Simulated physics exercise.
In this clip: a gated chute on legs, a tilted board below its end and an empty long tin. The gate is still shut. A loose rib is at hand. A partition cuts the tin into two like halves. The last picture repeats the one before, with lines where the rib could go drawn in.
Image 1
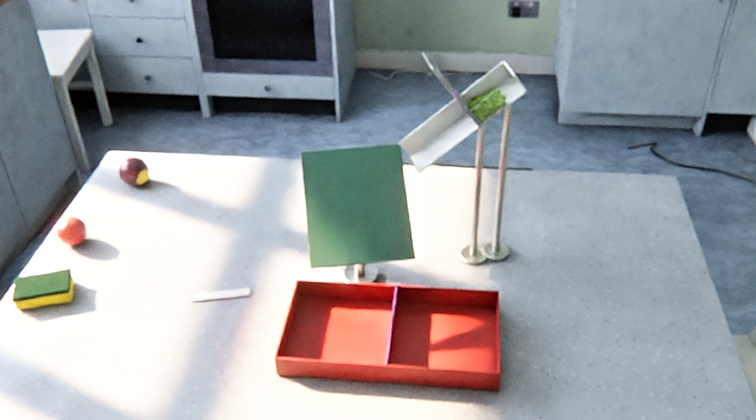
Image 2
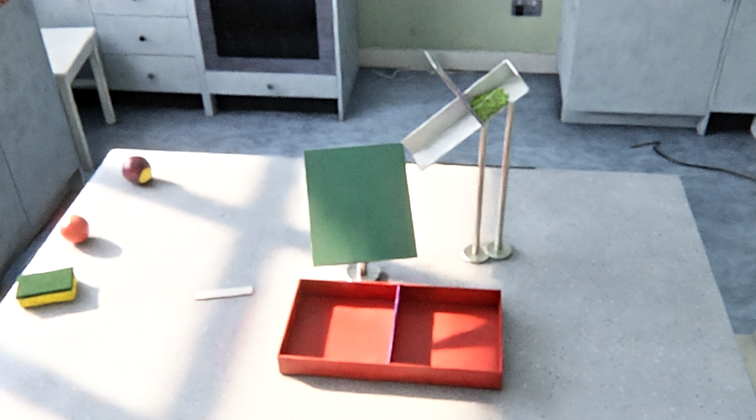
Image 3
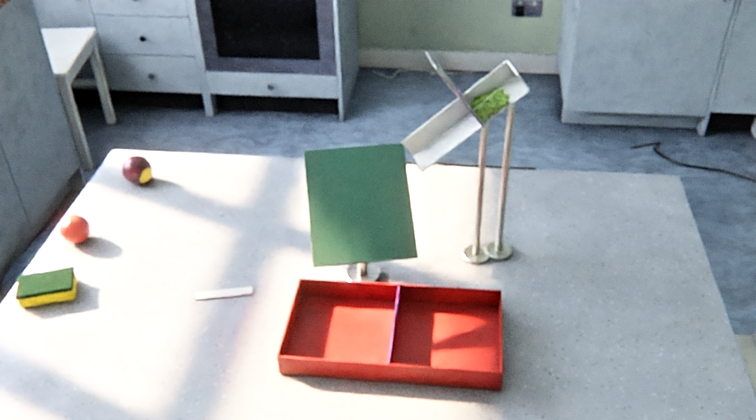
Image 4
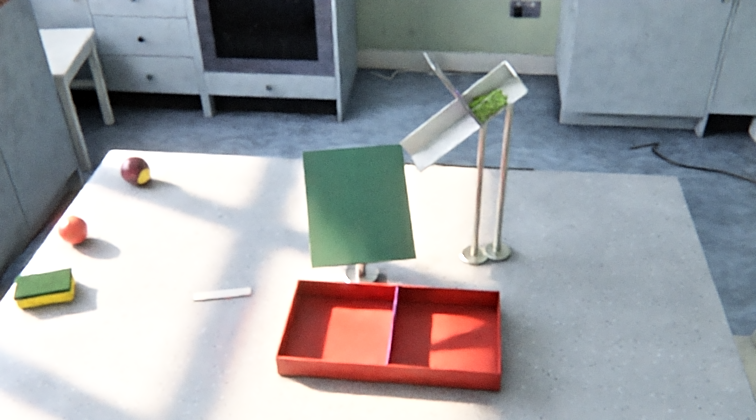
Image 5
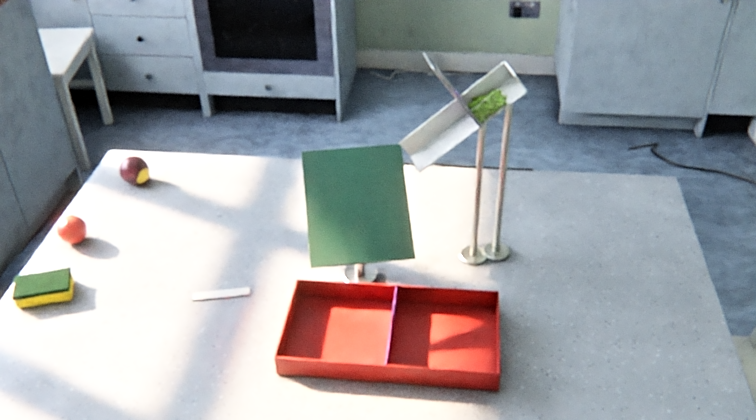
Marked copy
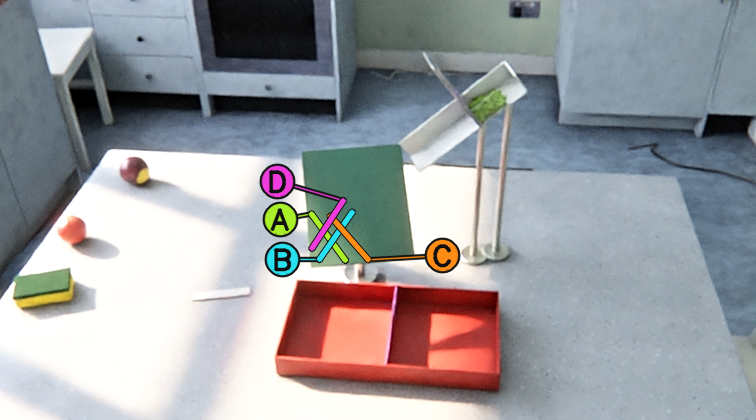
On a pale tabletop, a raised chute held green peas behind its gate, above a tilted green board and an empty, divided red tin; nothing moved apart from slight shifts in the view.
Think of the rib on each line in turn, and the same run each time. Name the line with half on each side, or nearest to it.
Line C.
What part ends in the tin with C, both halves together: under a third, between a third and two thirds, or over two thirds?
Line C gives over two thirds.
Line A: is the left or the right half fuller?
The left half.
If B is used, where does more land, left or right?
More lands on the left.
On the marked copy, line A from (311, 213) to (345, 260); line B from (352, 212) to (319, 259); line C from (330, 215) to (368, 259); line D from (343, 200) to (311, 248).
If A is chosen, of what is caught, nearly all in the left half, a small part in the right.
If B is chosen, of what is caught, nearly all in the left half, a small part in the right.
If C is chosen, of what is caught, about half in the left half, about half in the right.
If D is chosen, of what is caught, nearly all in the left half, a small part in the right.
